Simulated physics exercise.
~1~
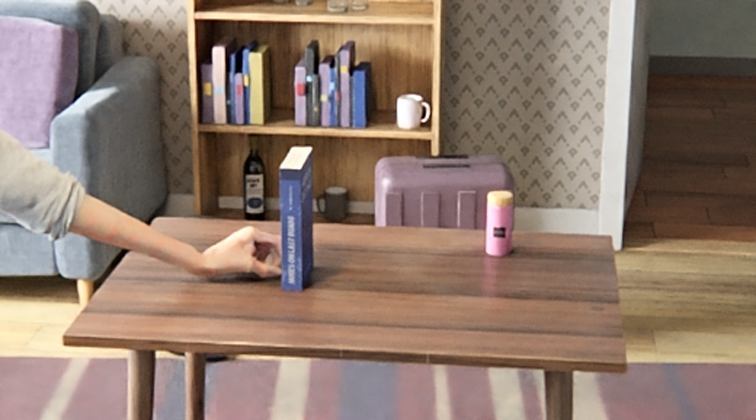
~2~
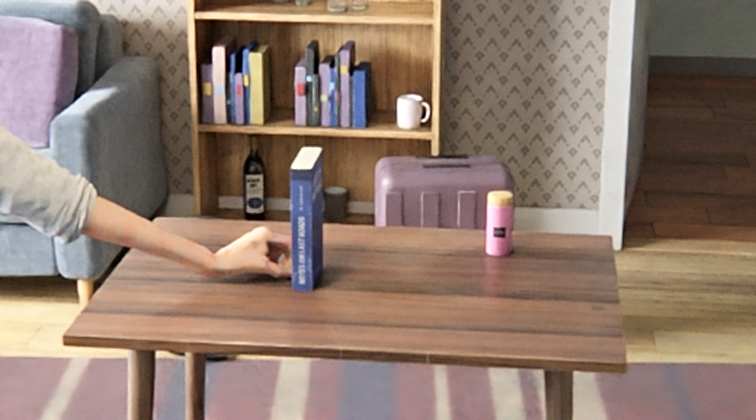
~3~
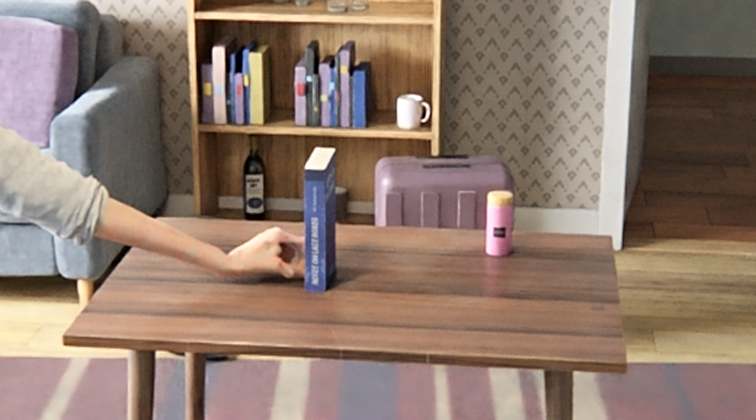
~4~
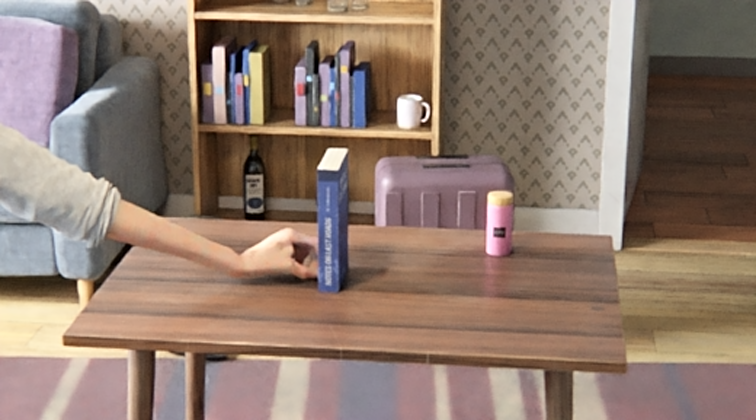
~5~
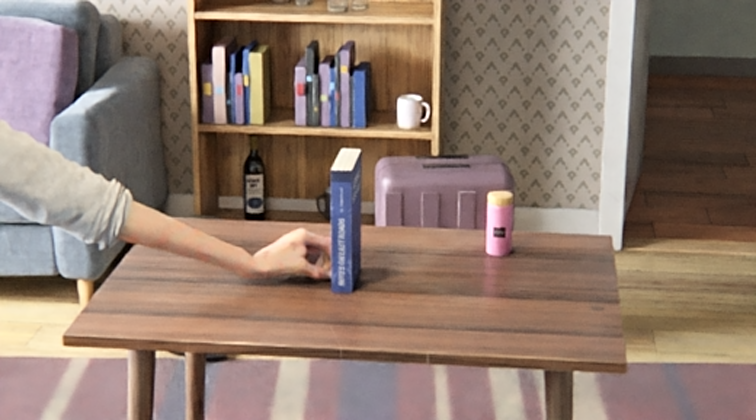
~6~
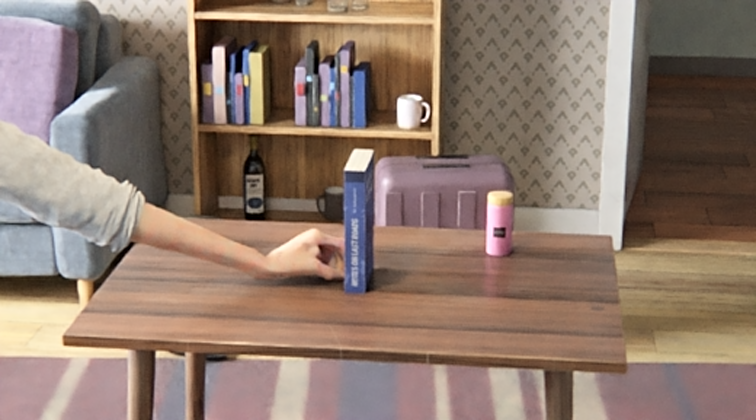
Hand slowly pushing an upright blue book rightward across a wooden table toward a pink shaker, the book still standing.
